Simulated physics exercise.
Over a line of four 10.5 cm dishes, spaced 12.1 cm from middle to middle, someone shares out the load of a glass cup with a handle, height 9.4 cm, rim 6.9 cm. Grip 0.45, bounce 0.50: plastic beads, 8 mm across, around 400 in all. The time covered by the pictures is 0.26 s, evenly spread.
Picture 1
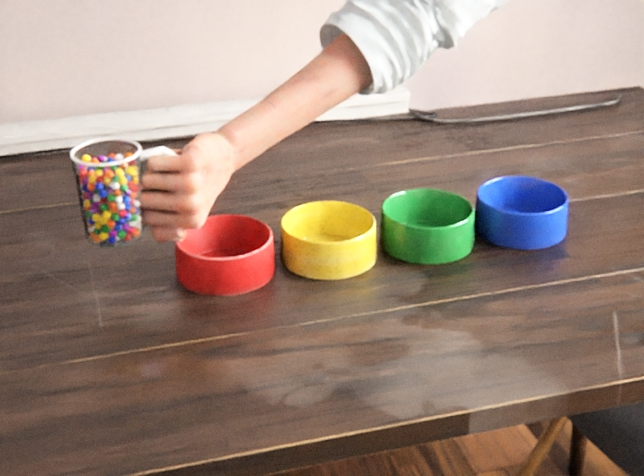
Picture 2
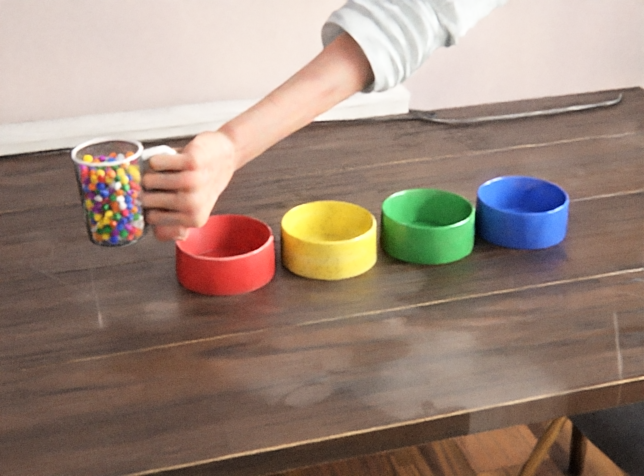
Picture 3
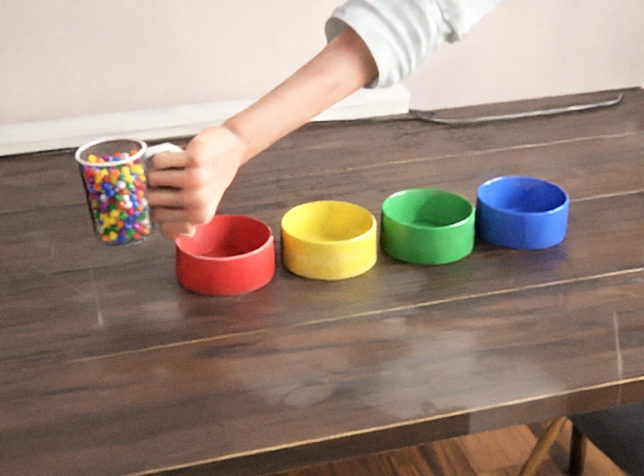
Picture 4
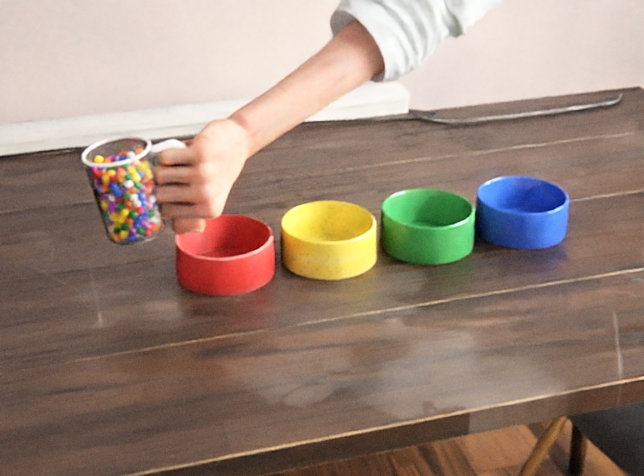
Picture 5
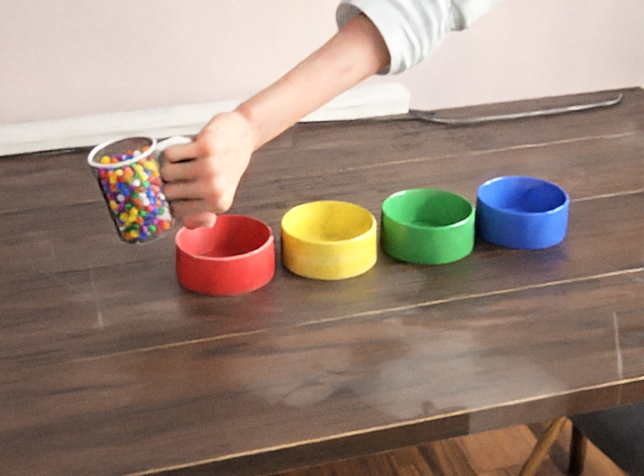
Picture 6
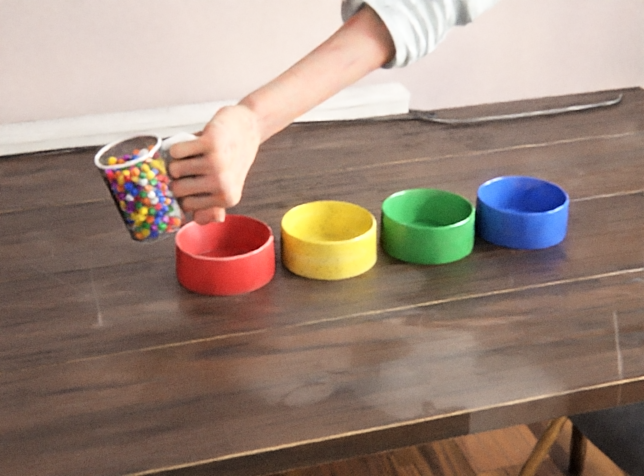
A hand holding a clear cup of colorful beads moves slightly right, gradually tilting it.
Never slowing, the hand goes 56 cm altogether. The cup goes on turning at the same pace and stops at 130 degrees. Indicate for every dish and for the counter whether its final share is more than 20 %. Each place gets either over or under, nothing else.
Outcome: Red: Ends up with a fifth or less; blue: Ends up with a fifth or less; green: Ends up with a fifth or less; yellow: Ends up with more than a fifth; counter: Ends up with a fifth or less.
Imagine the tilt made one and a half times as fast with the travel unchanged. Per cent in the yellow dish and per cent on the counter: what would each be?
That gives yellow 20 with 20 for the counter.
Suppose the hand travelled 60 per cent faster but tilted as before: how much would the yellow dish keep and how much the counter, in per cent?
Shares - yellow 10, counter 20.
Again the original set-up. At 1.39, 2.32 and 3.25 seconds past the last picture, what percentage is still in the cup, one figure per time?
55, 0, 0.
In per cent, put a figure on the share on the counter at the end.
Estimate: Near 10 per cent.
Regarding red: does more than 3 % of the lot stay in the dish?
With red the answer is affirmative.
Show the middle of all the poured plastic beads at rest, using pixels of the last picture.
In the last view, approximately (329, 243).
Then, 1.39 s after the last picture, tilt 116 degrees; cup holds 55 %, red 10 %, yellow 30 %.
Then, 2.32 s after the last picture, tilt 130 degrees; cup holds 0 %, red 10 %, yellow 80 %.
Then, 3.25 s after the last picture, tilt 130 degrees; cup holds 0 %, red 10 %, yellow 80 %.
In the end, red 10 %, blue 0 %, green 0 %, yellow 80 %, counter 10 %.
